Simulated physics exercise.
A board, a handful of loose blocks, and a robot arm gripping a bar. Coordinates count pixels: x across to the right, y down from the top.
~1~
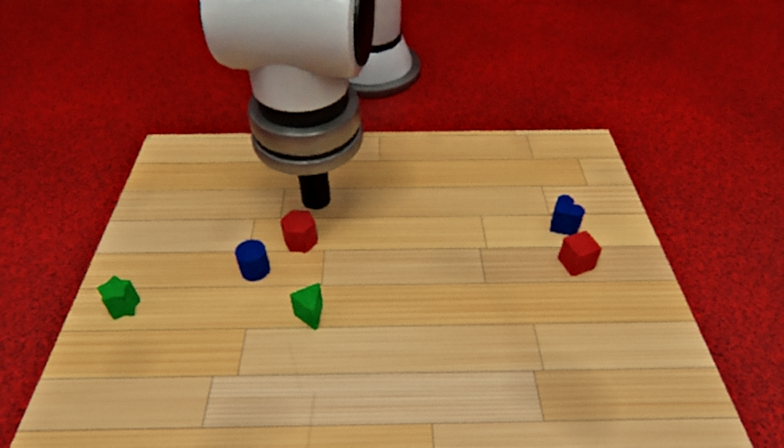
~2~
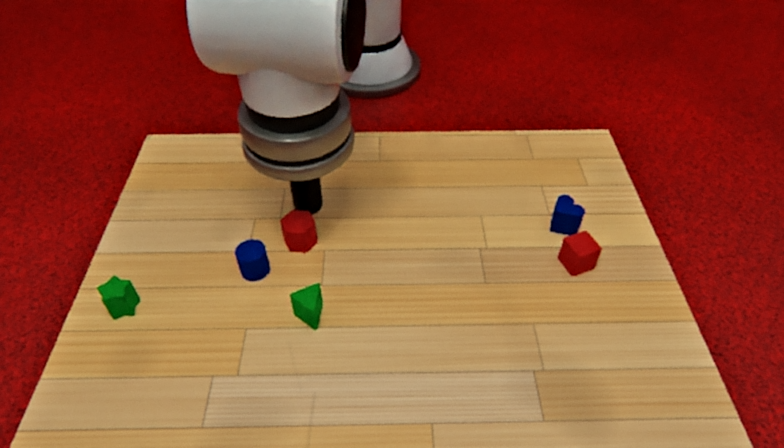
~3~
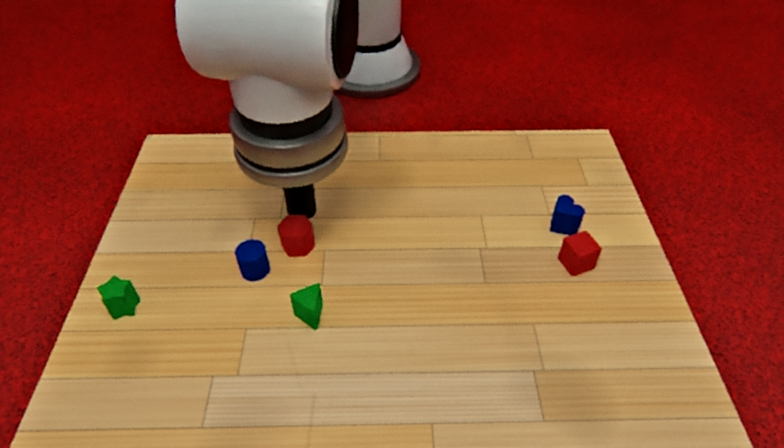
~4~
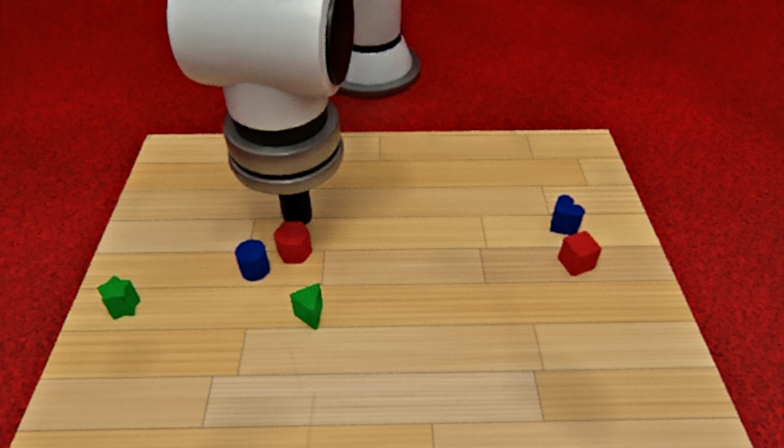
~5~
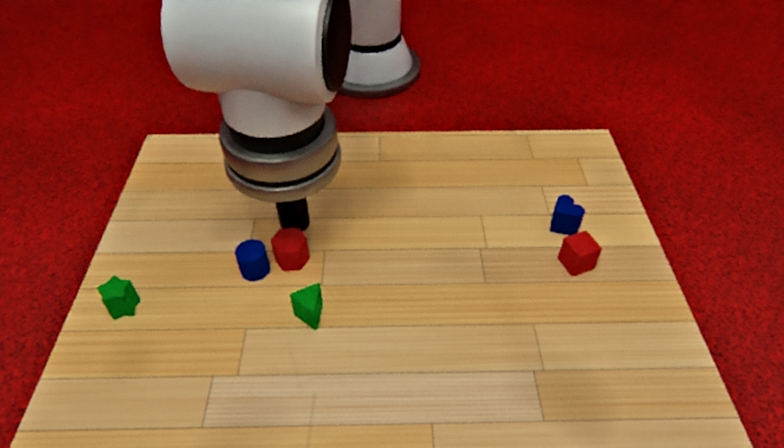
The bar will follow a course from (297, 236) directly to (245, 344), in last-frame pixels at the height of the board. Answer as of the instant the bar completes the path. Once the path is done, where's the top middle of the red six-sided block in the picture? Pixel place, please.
The top centre is at (261, 347).
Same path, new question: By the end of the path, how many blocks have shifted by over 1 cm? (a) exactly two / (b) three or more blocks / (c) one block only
Answer: A.
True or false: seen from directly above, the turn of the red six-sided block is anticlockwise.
The statement is correct.
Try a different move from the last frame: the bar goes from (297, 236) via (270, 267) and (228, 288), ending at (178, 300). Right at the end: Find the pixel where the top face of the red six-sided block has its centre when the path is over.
Close to (275, 274).
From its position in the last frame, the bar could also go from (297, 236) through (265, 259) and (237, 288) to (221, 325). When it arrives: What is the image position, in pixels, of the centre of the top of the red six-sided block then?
My best guess is (278, 257).
The first path, step by step. One third of the way, bar (279, 256); blue round block (246, 253); red six-sided block (275, 274).
Two thirds of the way, bar (261, 292); blue round block (239, 262); red six-sided block (263, 313), turned 20° anticlockwise.
At the end, bar (240, 332); blue round block (239, 262); red six-sided block (261, 347), turned 55° anticlockwise; green triangular piece unmoved.
